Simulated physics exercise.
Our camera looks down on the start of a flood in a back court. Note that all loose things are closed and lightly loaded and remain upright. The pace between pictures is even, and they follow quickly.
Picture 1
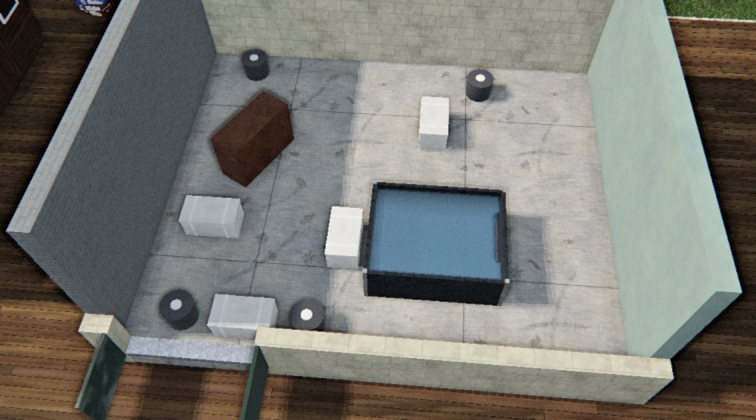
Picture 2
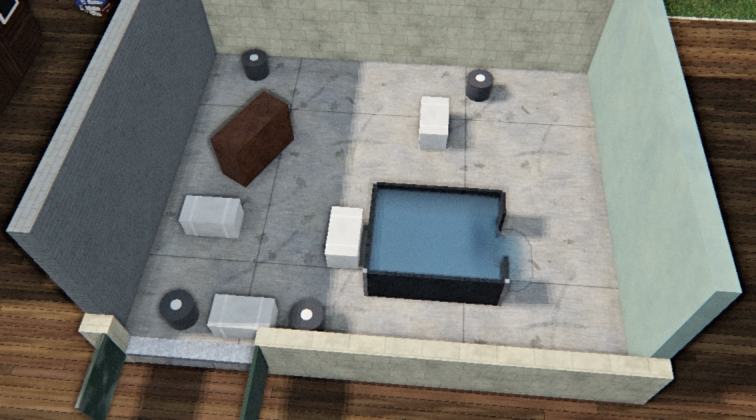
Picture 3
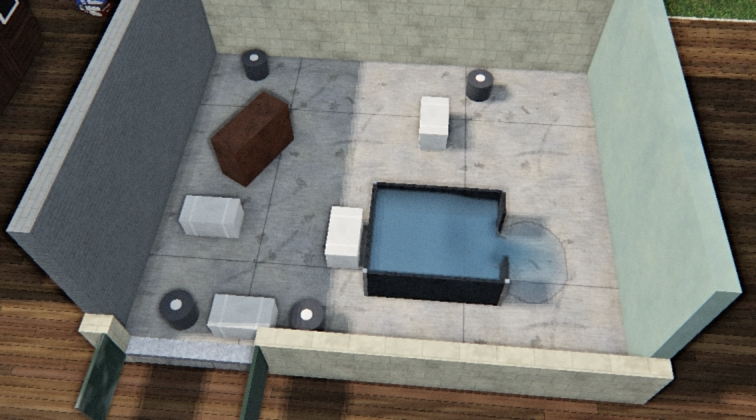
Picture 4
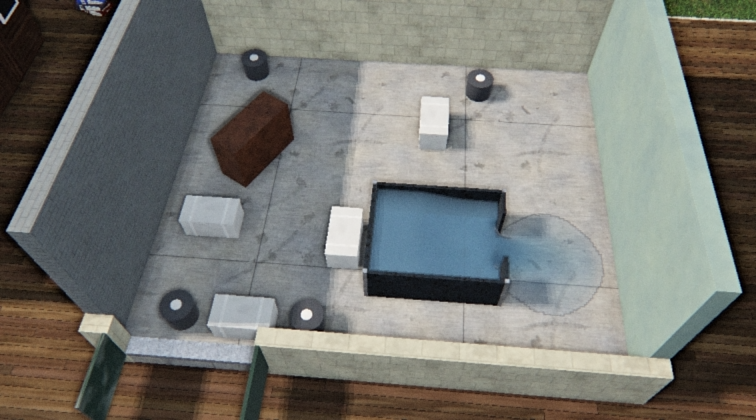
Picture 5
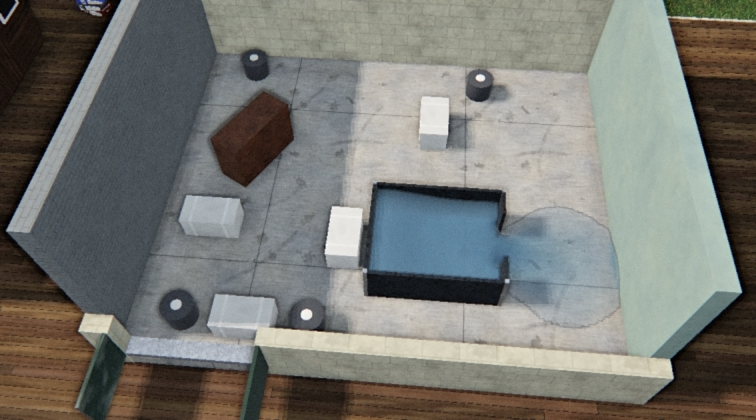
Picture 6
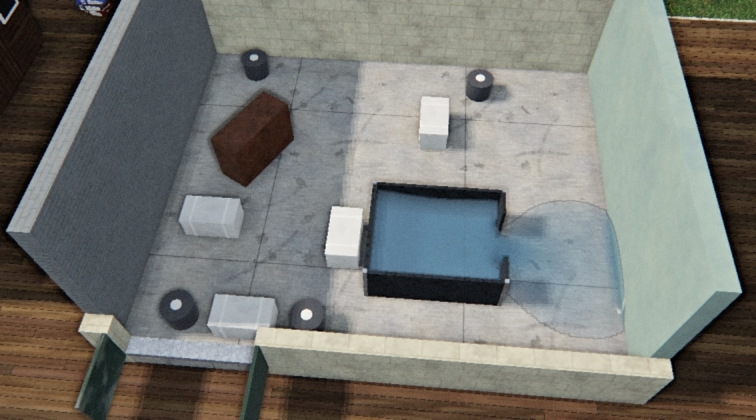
A large black-walled tank of blue water stands right of centre in a walled back court with a grey stone floor, seen from high above by a still camera. White blocks, dark round tubs and a tilted reddish-brown box sit around it, with a pale green wall at right. The tank's right side opens and water pours out, fanning across the floor to that wall, while the objects stay put.
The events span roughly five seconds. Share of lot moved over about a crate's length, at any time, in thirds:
The part that gets shoved well aside falls short of a third.
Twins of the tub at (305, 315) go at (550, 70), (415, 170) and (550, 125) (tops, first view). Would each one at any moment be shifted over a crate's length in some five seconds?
In sequence: Pushed clear, doesn't go far, pushed clear.
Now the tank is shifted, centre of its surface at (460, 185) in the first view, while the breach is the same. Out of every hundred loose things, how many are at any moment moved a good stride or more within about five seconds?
Estimate: Near 10 per cent of them.
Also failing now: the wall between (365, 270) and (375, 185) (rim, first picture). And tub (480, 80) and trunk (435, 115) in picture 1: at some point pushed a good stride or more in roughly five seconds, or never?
The first one came up short, the second came up short.
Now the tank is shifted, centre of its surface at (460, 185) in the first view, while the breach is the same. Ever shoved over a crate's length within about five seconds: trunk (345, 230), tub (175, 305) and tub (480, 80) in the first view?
First never went far, then never went far, then displaced far.
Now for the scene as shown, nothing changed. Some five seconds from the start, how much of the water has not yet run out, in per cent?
That comes to roughly 100 parts in a hundred.
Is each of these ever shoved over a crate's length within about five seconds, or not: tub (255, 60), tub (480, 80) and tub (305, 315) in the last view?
The first one stayed within range, the second traveled far and the third traveled far.
A moment on, 0 of 8 are well off their spots; 0 afloat.
Next, 0 of 8 are well off their spots; 0 afloat.
Later, 0 of 8 are well off their spots; 0 afloat.
In the end, 2 of 8 are well off their spots, and 2 have been at some point; 2 afloat.
